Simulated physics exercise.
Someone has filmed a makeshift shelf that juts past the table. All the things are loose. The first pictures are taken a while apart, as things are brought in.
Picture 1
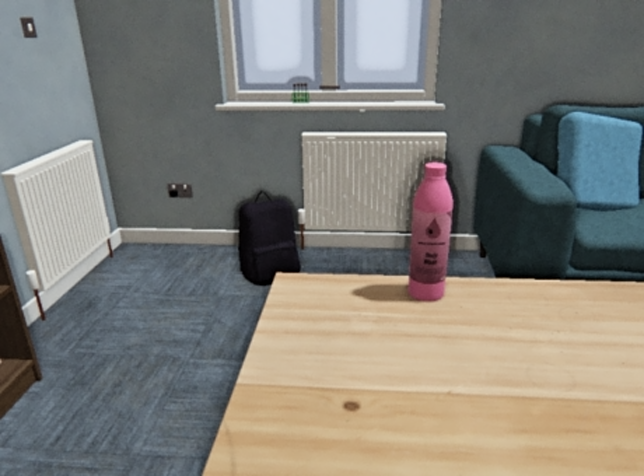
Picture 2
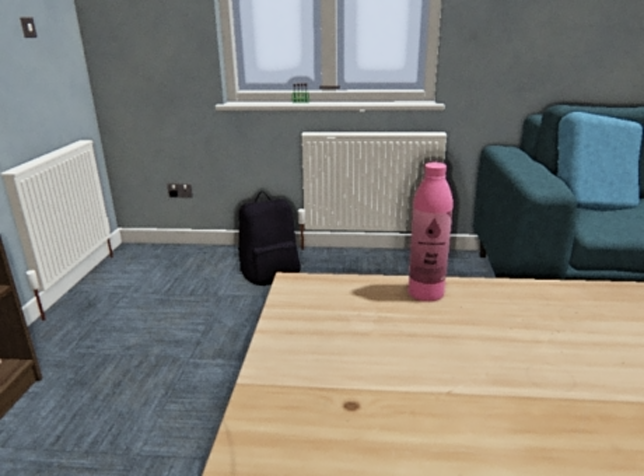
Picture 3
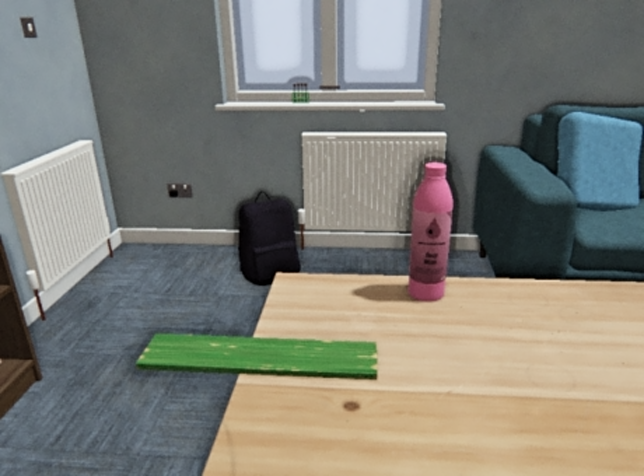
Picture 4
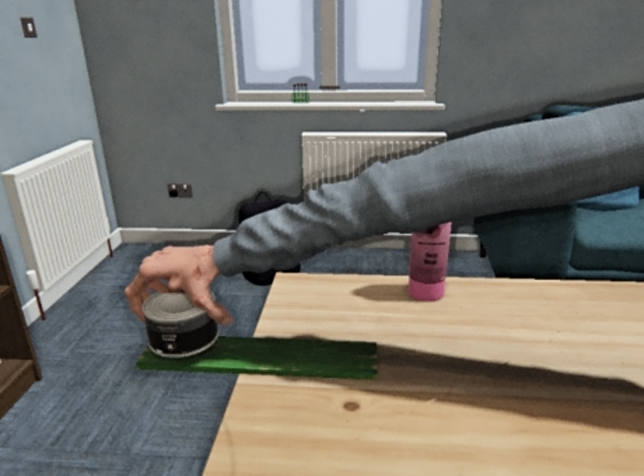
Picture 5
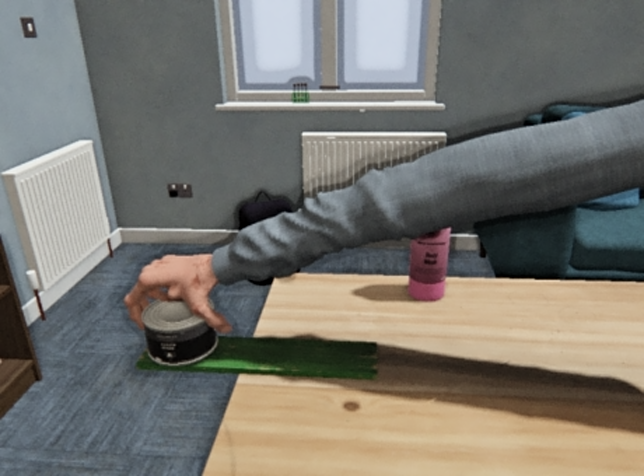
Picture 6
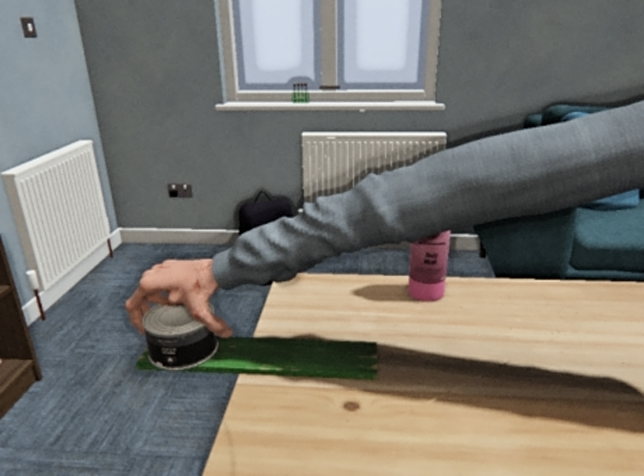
A hand lowering a black tub onto the overhanging end of a green plank on a wooden table near a pink bottle.
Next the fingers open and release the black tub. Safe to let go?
In the end the plank goes over.
Then, 0.50 s later than the last frame, black tub and green plank now down on the floor or falling.
Then, 0.70 s later than the last frame, things are still on the move.
Then, 0.90 s later than the last frame, as before.
When it is over, down on the floor or falling, black tub and green plank; pink bottle as before. The plank comes down.
